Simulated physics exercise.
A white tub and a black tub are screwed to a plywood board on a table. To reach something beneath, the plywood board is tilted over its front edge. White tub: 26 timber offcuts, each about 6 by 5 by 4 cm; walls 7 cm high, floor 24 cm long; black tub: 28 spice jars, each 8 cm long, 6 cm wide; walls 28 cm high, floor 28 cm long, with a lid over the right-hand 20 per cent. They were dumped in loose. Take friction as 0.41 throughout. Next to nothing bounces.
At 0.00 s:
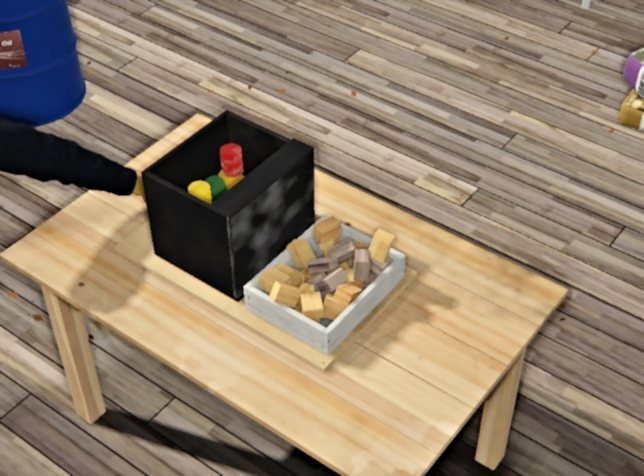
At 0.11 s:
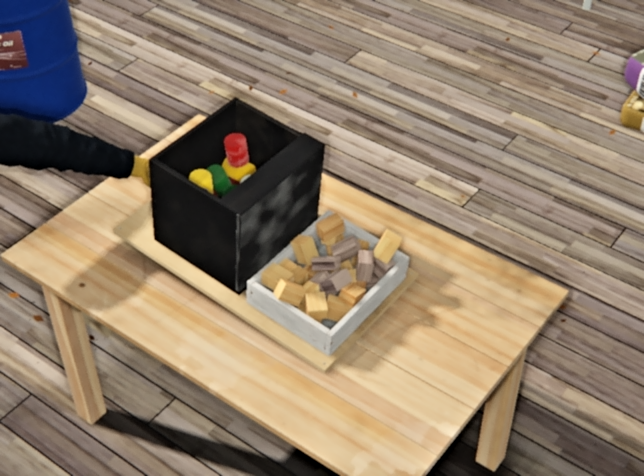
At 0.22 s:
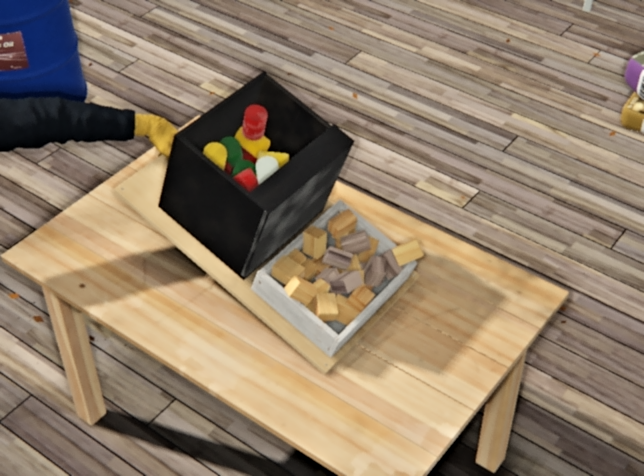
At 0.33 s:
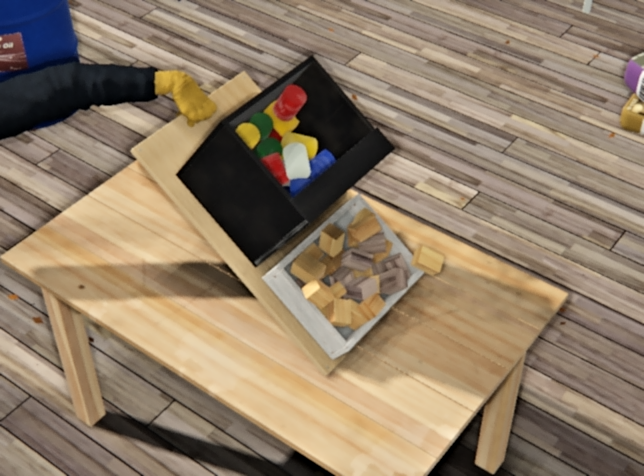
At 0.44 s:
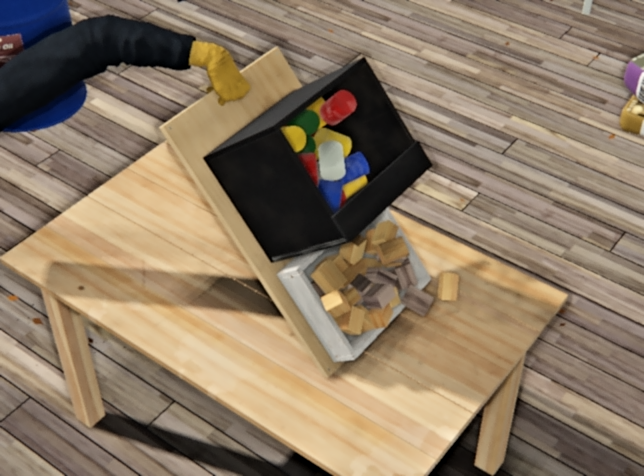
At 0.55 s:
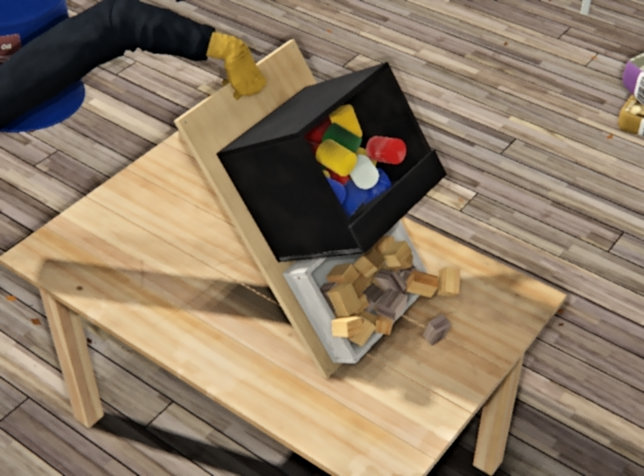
On a wooden table, a black tub of colourful jars and a white tub of timber offcuts sit side by side on a flat board. A gloved hand at the left raises the board's far end, tilting both tubs steeply toward the right. The jars shift inside the black tub while a few offcuts slide out of the white one.
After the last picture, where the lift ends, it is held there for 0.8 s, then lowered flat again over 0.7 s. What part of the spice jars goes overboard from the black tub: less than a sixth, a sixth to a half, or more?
The black tub loses less than a sixth of its spice jars.
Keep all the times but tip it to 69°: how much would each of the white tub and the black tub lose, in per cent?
In that case white tub 50, black tub 10 per cent.
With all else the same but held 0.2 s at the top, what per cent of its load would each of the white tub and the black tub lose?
In that case white tub 40, black tub 0 per cent.
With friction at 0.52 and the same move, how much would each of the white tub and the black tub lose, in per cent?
Then white tub 30, black tub 0 per cent.
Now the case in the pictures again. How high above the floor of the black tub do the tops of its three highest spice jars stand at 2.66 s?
Some 17 cm.
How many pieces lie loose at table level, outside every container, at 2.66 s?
Some 12 pieces.
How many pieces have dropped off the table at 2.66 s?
Roughly 1.
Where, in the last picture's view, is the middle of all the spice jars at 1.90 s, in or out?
At about (250, 222).
After 0.89 s, tilt 55°; white tub 17 in, 9 out and black tub 28 in, 0 out.
After 1.31 s, tilt 55°; white tub 15 in, 11 out and black tub 28 in, 0 out.
After 1.90 s, tilt 6°; white tub 14 in, 12 out and black tub 28 in, 0 out.
Outcome (at 2.66 s), white tub 14 in, 12 out and black tub 28 in, 0 out. Asked share, 0 of 28, 0 per cent.
